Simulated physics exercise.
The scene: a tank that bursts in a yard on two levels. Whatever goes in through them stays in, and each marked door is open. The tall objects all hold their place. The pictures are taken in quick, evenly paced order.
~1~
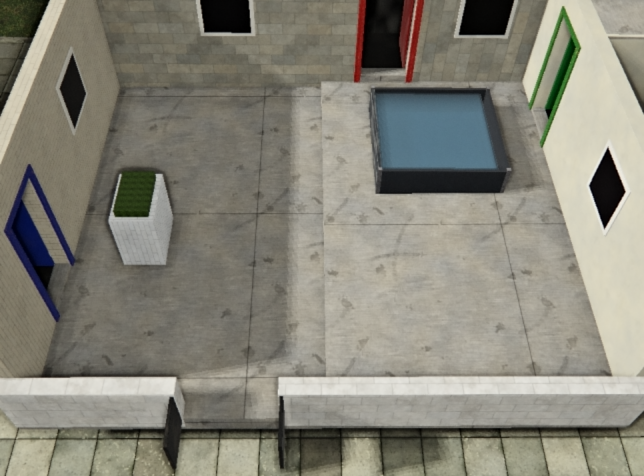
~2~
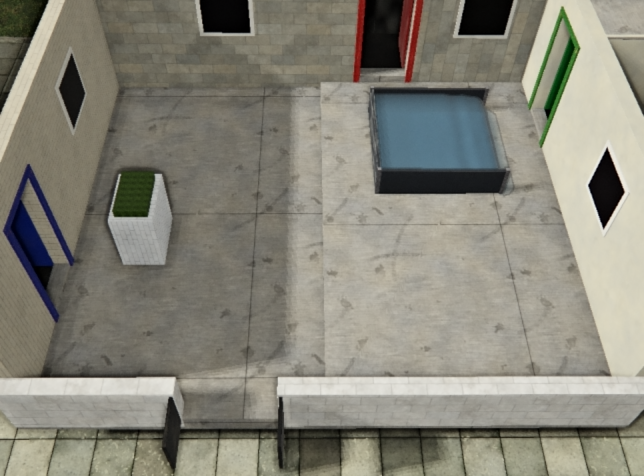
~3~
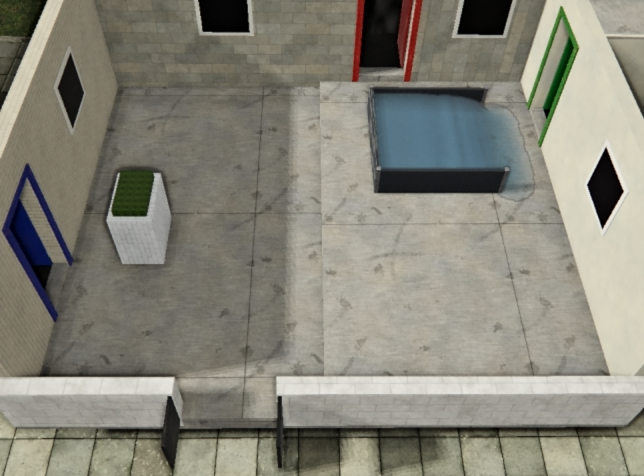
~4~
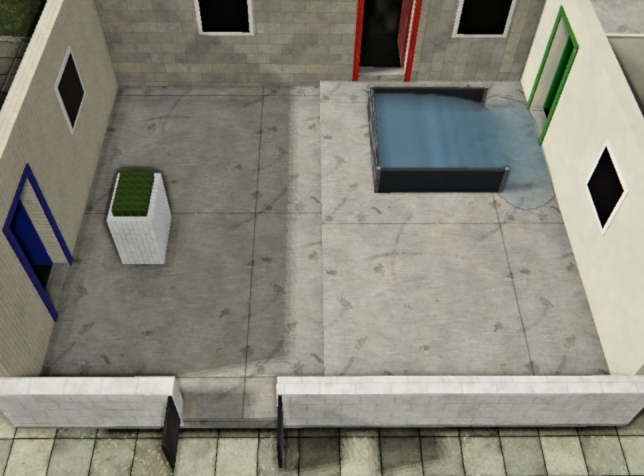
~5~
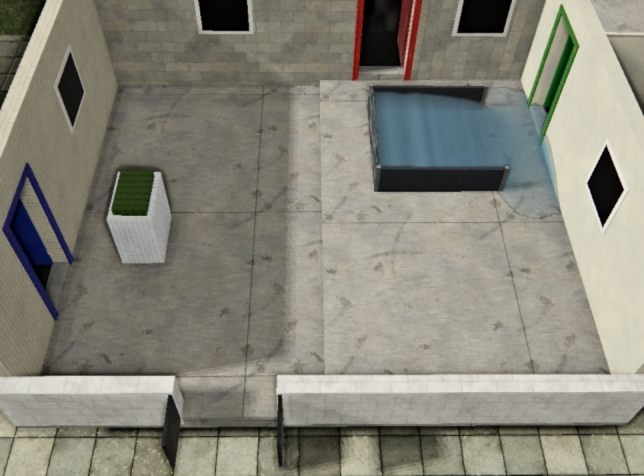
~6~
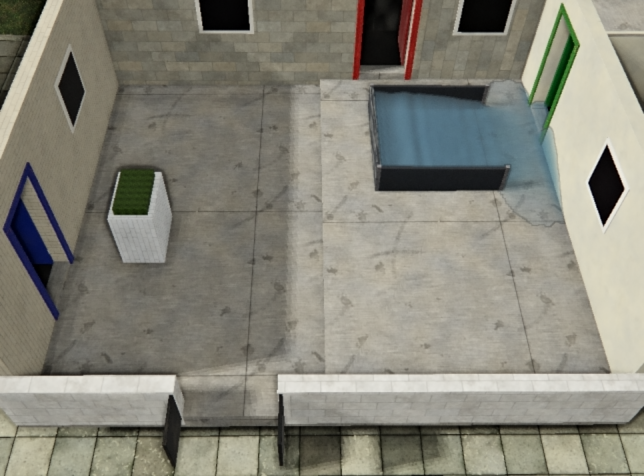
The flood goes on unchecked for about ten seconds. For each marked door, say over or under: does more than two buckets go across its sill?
In the end the green door will be over the limit; the blue door will be within bounds; the red door will be within bounds.
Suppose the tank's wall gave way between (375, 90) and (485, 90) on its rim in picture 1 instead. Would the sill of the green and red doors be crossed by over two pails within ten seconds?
Briefly, green overshoots and red overshoots.
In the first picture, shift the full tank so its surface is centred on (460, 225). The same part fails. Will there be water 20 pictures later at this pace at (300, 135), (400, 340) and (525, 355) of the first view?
The three spots read left dry, swamped, swamped.
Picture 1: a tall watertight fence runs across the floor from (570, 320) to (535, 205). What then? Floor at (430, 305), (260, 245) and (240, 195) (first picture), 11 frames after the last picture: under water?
The first is still bare, the second still bare and the third still bare.
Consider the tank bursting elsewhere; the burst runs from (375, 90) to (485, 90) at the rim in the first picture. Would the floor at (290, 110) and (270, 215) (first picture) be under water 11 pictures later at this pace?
Point one reached; point two not reached.
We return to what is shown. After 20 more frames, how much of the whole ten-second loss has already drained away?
Working it through, I arrive at 85 per cent.
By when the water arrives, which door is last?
My pick is the blue door.
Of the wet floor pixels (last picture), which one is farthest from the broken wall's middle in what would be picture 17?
Close to (609, 368).
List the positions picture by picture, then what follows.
Still water in the tank at (436, 130), in the first frame.
Water pours out at (490, 144) and has run to a hidden place, in the second frame.
The front is at (520, 196), out from the gap at (489, 145), in the third frame.
Water pours out at (489, 145) and has run to (518, 104), in the fourth frame.
Water pours out at (489, 144) and has run to (525, 95), in the fifth frame.
Water pours out at (490, 143) and has run to (523, 86), in the sixth frame.
A moment on, water covers 10 % of the floor; the green door far over two buckets in, the blue door not reached, the red door not reached.
Next, water covers 15 % of the floor; the green door far over two buckets in, the blue door not reached, the red door not reached.
Then, water covers 30 % of the floor; the green door far over two buckets in, the blue door not reached, the red door wet at the sill, nothing in.
Later, water covers 50 % of the floor; the green door far over two buckets in, the blue door not reached, the red door wet at the sill, nothing in.
In the end, water covers 75 % of the floor; the green door far over two buckets in, the blue door wet at the sill, nothing in, the red door wet at the sill, nothing in.
